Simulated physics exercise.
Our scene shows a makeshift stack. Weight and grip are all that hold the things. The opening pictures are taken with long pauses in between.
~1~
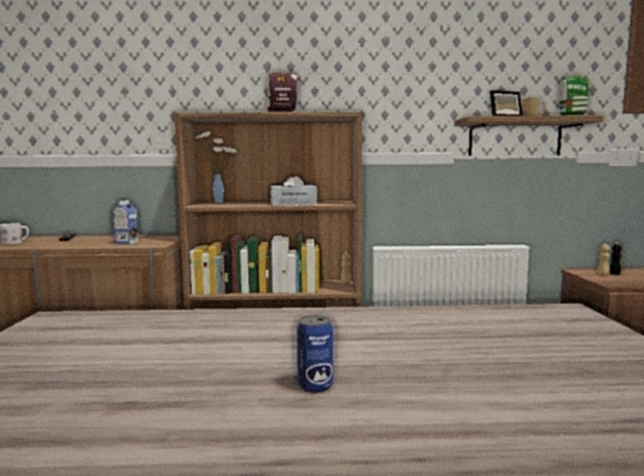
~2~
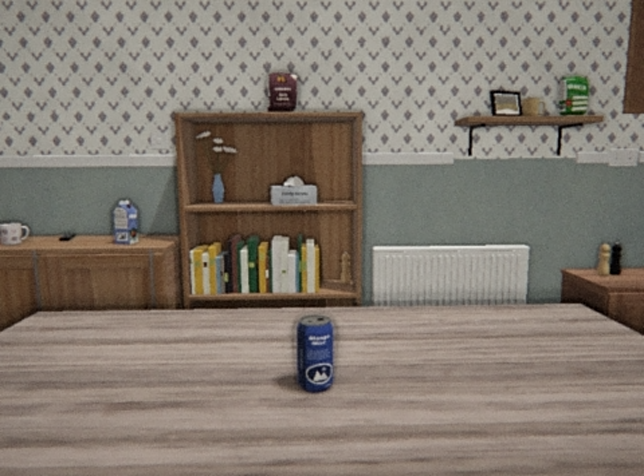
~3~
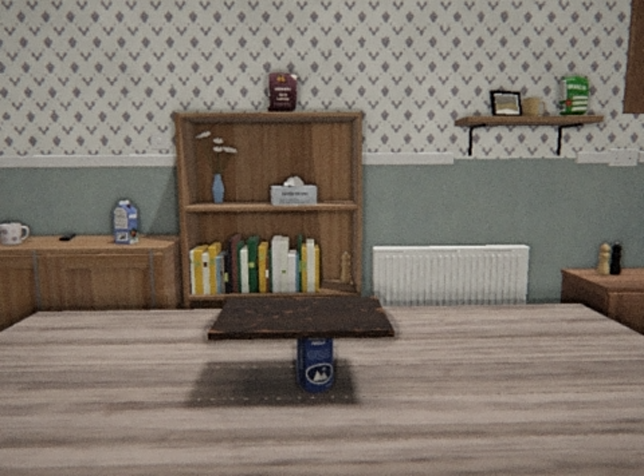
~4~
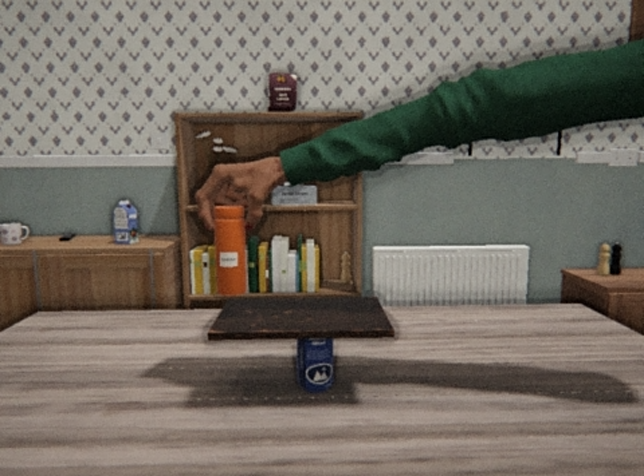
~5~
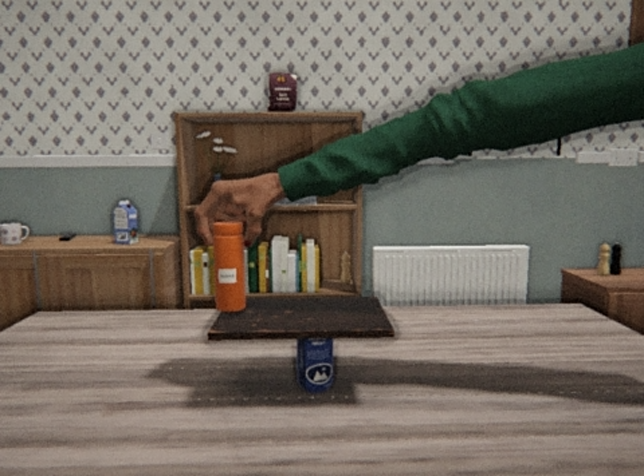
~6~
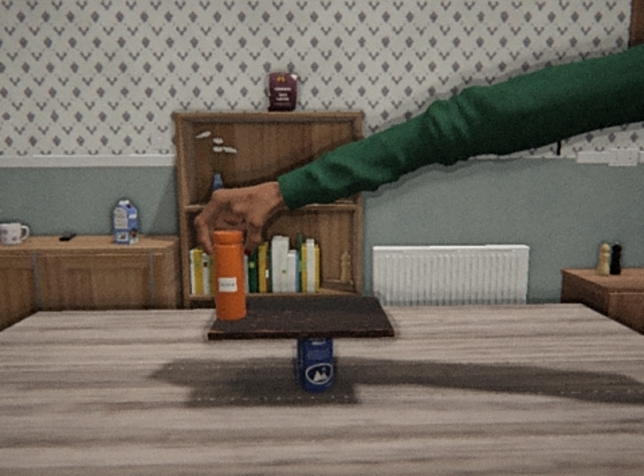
The clip opens on a blue can standing alone on a wooden table, with a bookshelf behind it. A dark board then appears lying across the top of the can. A hand in a green sleeve lowers an orange shaker onto the board's left end and keeps hold of it.
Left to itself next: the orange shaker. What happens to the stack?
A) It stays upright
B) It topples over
It topples over (B).
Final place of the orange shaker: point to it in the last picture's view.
Roughly at pixel (170, 383).
Then, 0.30 s later than the last frame, orange shaker now fallen; black board tilted by 17°.
Then, 0.50 s later than the last frame, black board tilted by 56°.
Then, 0.90 s later than the last frame, black board tilted by 42°.
When it is over, fallen, orange shaker; lying over in the stack, black board; blue can as before. End places, in pixels of the last picture, orange shaker near (170, 383). The stack loses its balance.
